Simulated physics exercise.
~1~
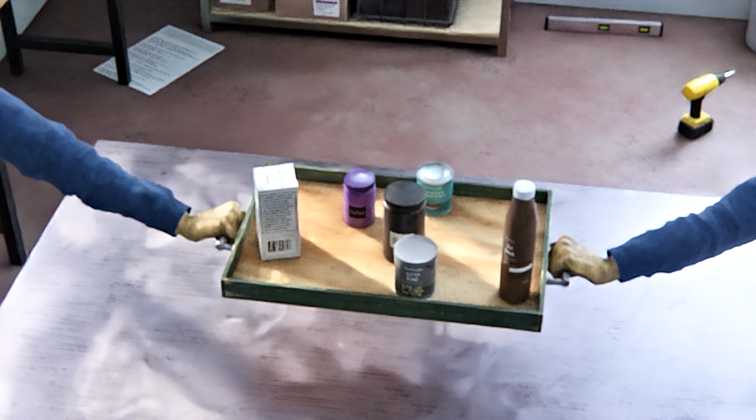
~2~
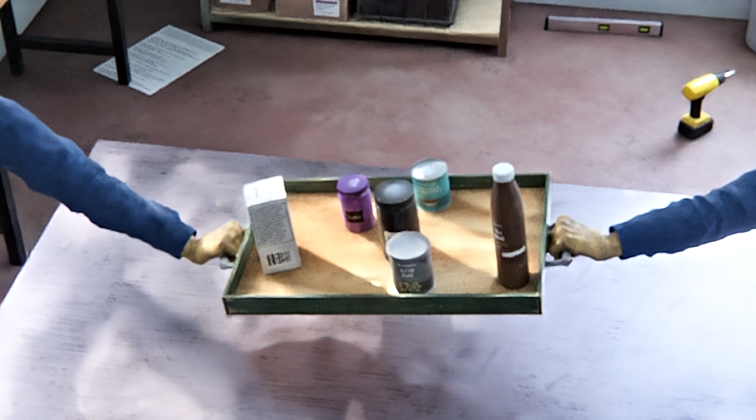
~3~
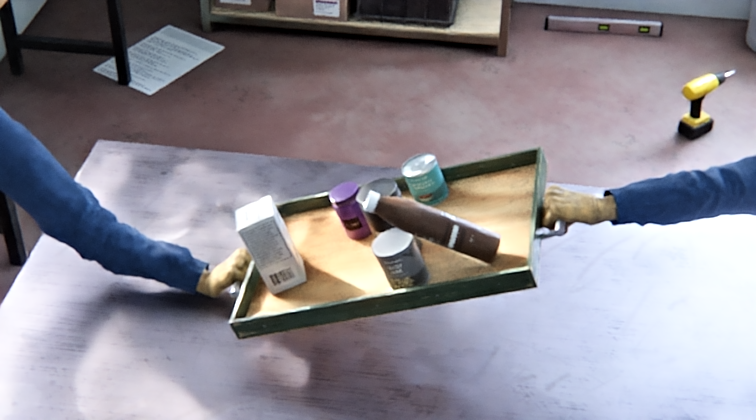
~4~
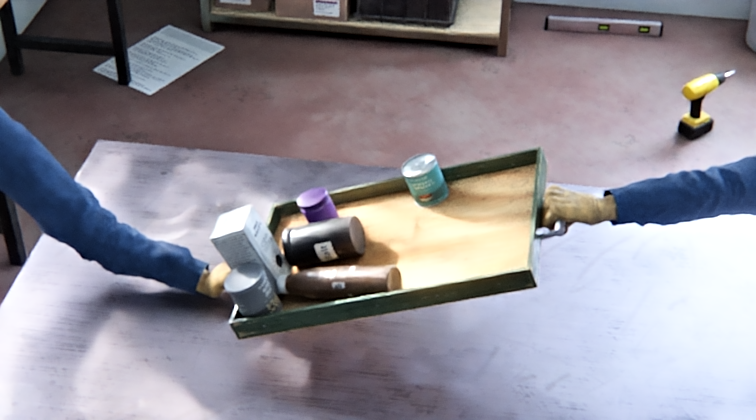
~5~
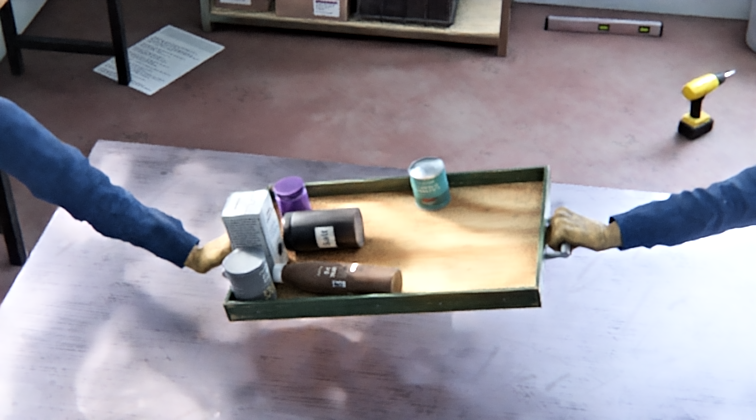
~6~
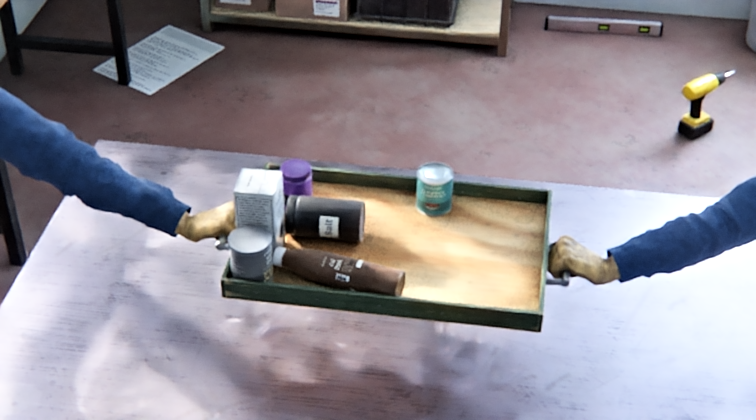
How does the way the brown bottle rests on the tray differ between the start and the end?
At the start the brown bottle stands upright near the right side of the tray. At the end it lies on its side, farther to the left.
